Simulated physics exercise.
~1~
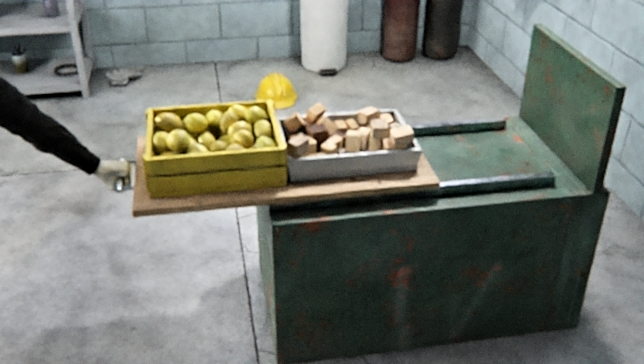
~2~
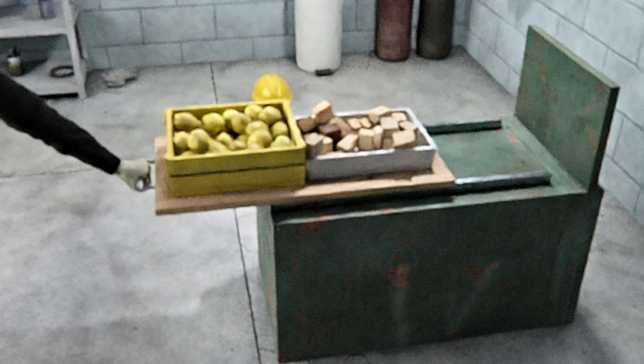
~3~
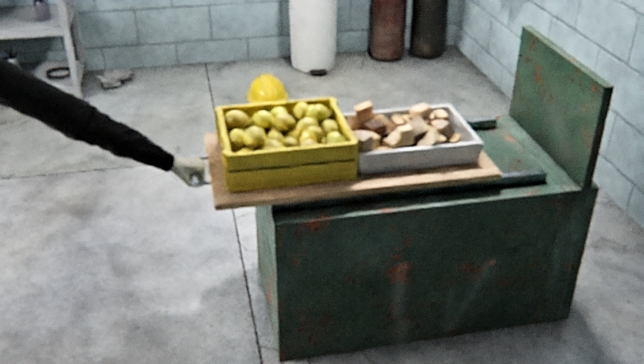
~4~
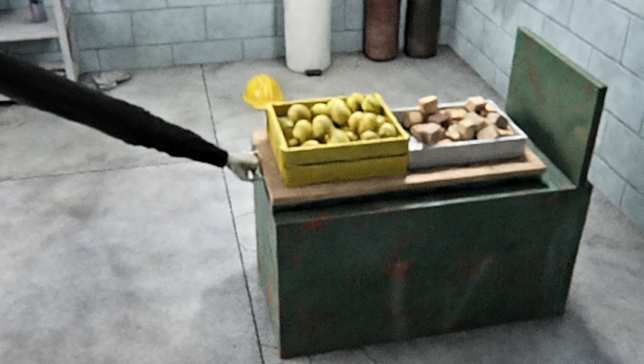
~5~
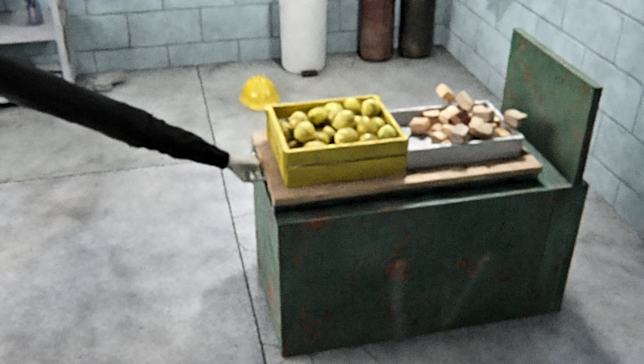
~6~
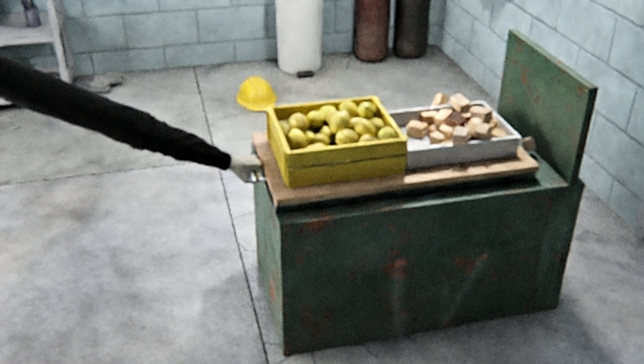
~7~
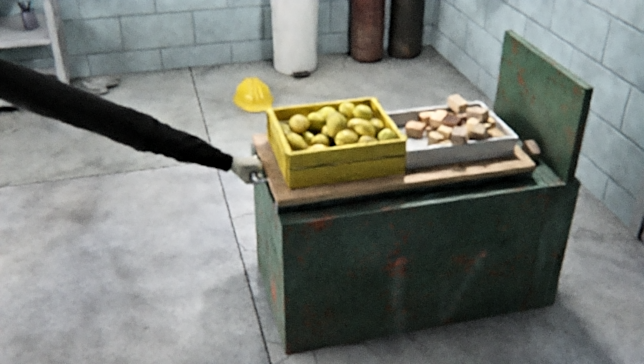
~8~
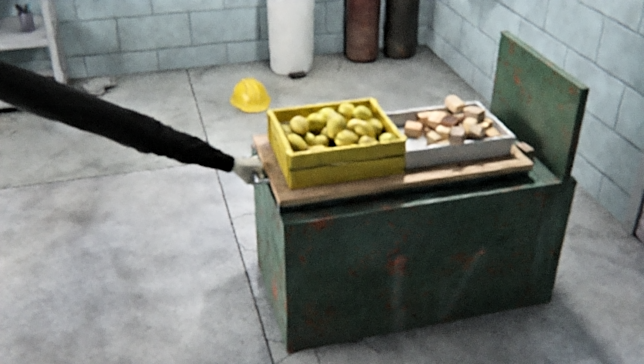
We see a gloved hand push a shelf carrying a yellow basket of lemons and a white basket of wooden blocks rightward into a green cabinet; it stops abruptly, the blocks tumble toward the back panel, and a few leave the white basket while the lemons stay in.
